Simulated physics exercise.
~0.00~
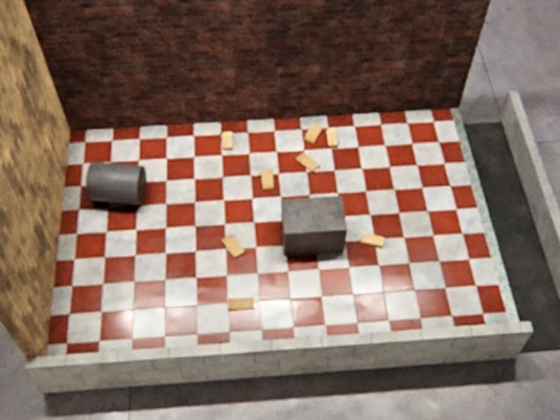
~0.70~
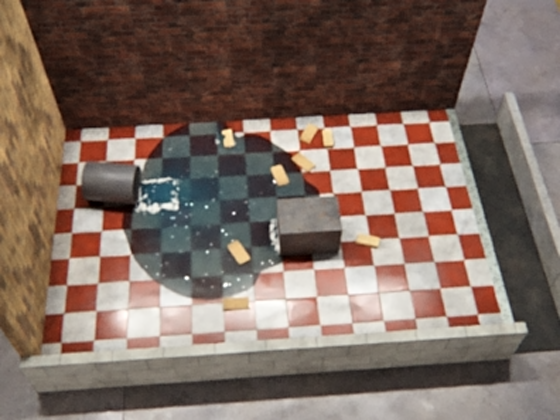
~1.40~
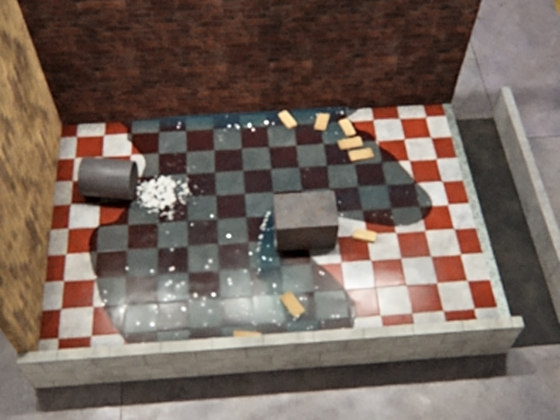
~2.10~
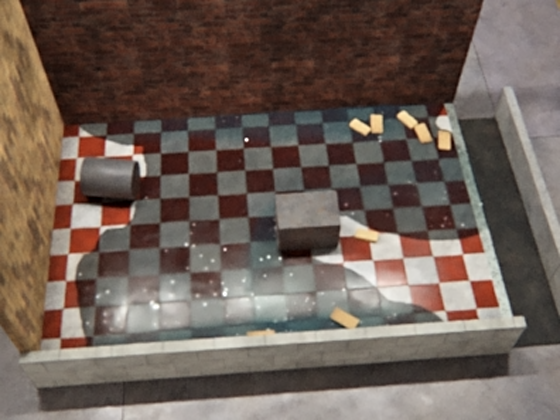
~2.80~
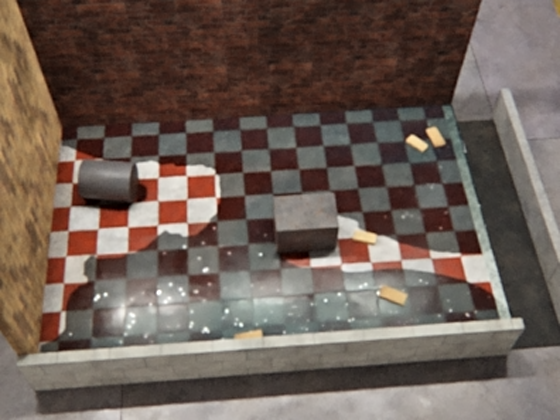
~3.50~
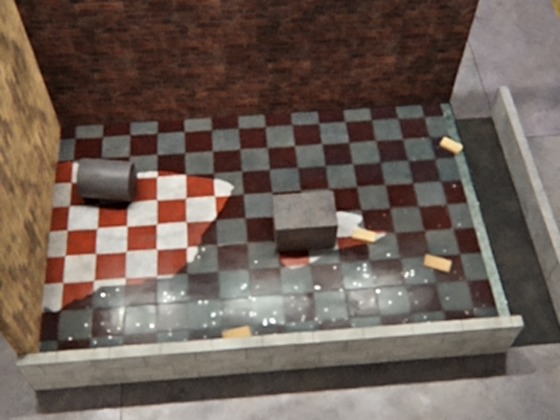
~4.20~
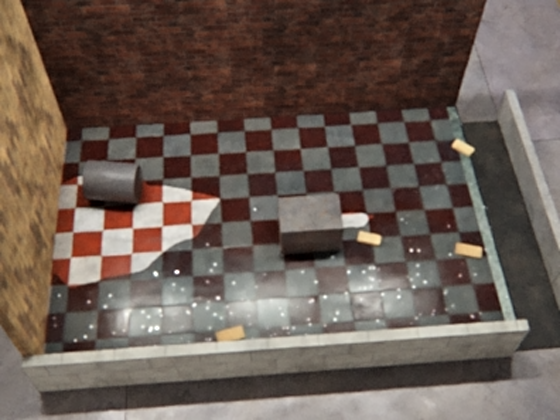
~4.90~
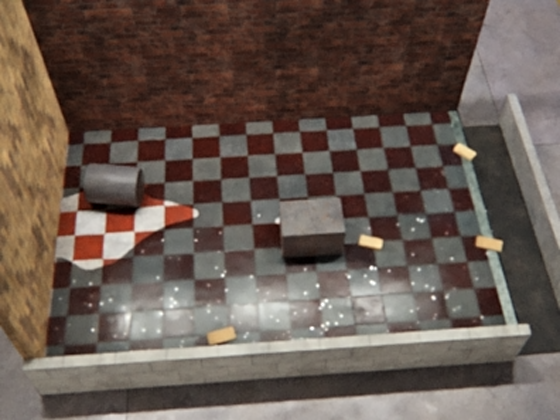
To begin with, small yellow blocks lie scattered on a dry red-and-white checkered floor, around a grey box and near a grey cylinder at the left. Dark water spreads from beside the cylinder in a rounded pool, with white froth at its start. It pushes several blocks to the right as it widens across the tiles. Some blocks disappear from view at the right side, while one beside the box barely shifts. The froth fades, and a dry patch remains by the cylinder, gradually shrinking. Finally, four blocks remain in view, two near the right edge, with water covering most of the floor.
